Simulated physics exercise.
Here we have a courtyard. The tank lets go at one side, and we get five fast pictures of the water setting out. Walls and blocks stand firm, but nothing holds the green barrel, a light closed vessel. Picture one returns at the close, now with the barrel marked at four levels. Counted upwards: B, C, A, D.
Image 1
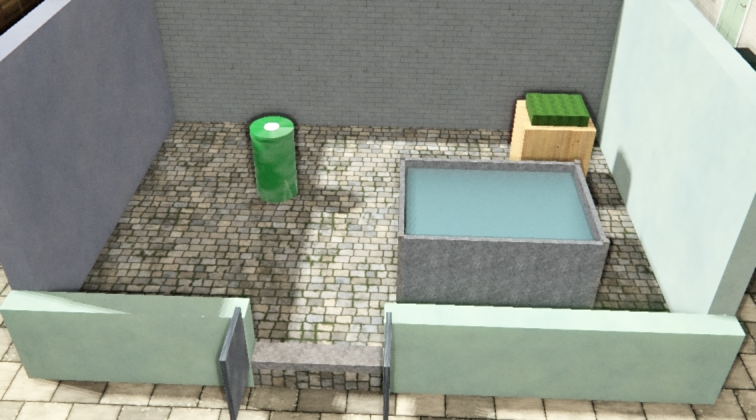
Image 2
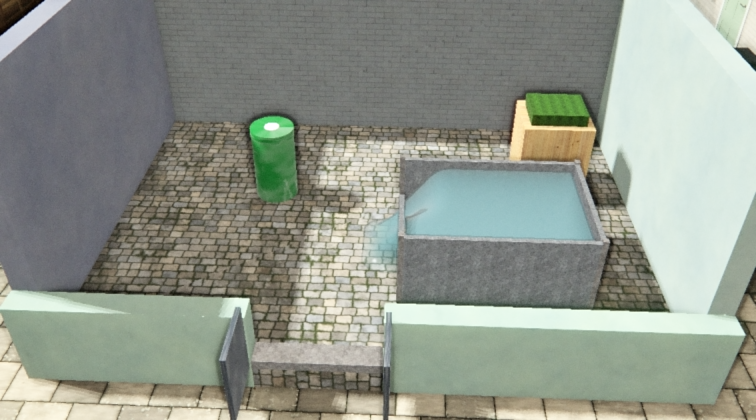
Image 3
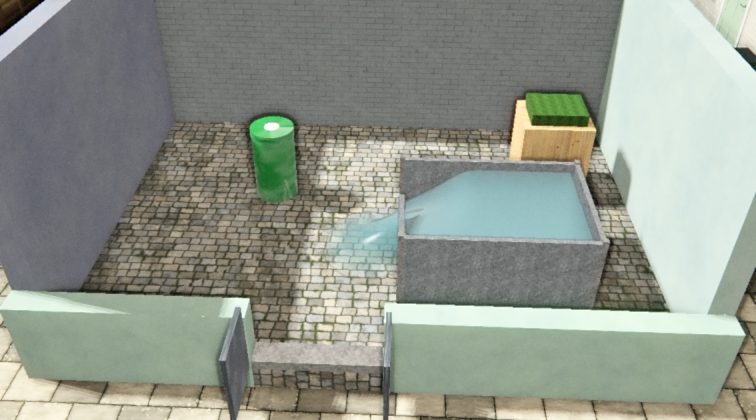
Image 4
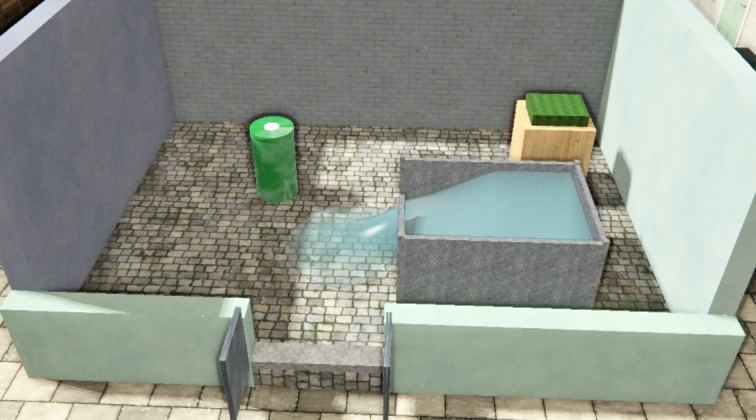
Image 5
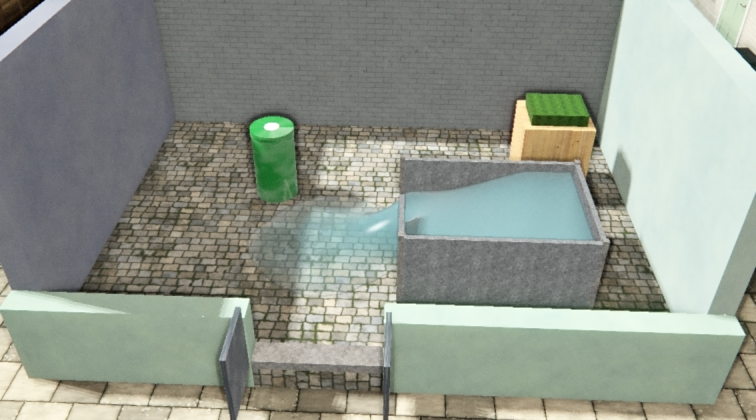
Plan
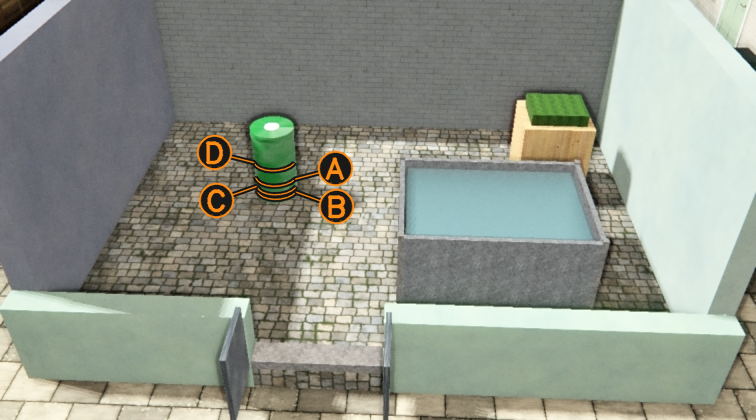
Walled courtyard with a full grey tank releasing water from its left side, the water spreading leftward across the cobbles near a green barrel.
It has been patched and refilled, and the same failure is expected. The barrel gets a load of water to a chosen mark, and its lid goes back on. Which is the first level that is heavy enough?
Take D.
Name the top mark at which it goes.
The answer is A.
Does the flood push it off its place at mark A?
Yes.
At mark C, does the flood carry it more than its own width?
Yes, clearly.
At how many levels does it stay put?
One of the four.
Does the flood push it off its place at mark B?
Yes, that goes wrong.
On the marked copy, A at (273, 186); B at (274, 199); C at (273, 194); D at (271, 170); from the bottom up B, C, A, D.
If A is chosen, it is pushed about its own width away.
If B is chosen, it is pushed about 5 times its own width away.
If C is chosen, it is pushed about 3 times its own width away.
If D is chosen, it does not move.
